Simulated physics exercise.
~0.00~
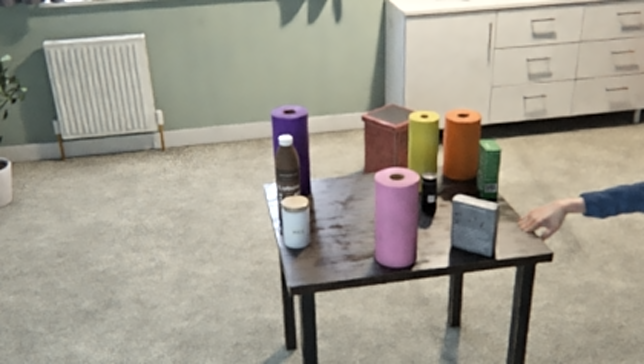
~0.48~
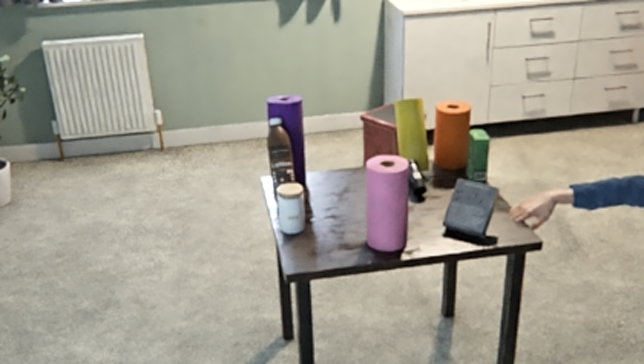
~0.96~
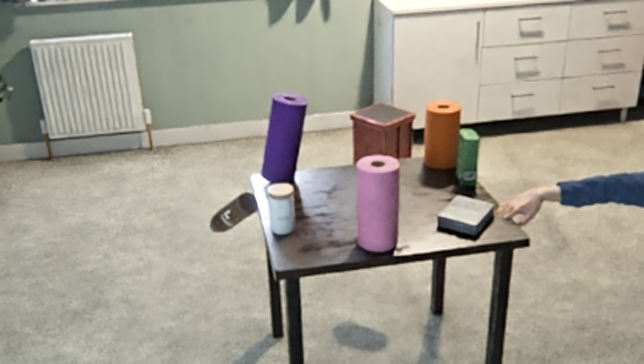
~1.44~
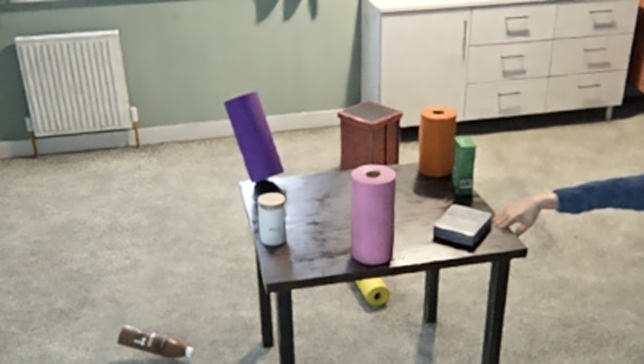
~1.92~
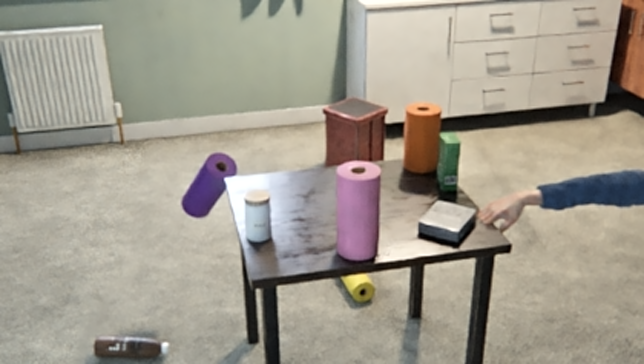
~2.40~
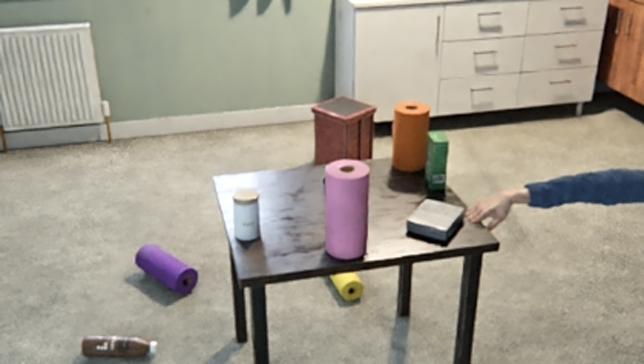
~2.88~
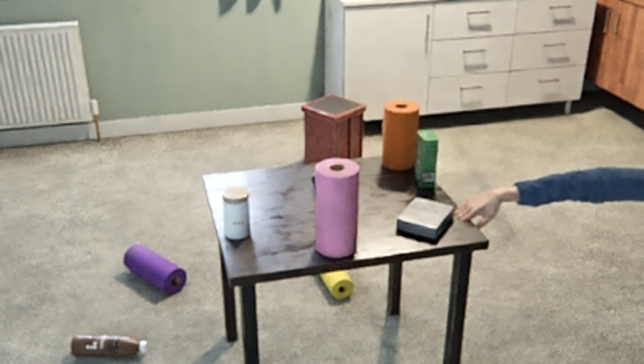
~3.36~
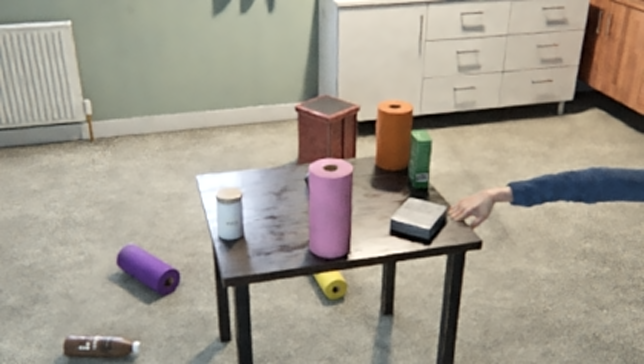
Room with small table, hand at its edge, bottle, yellow and purple rolls toppling to the floor, grey packet lying flat.
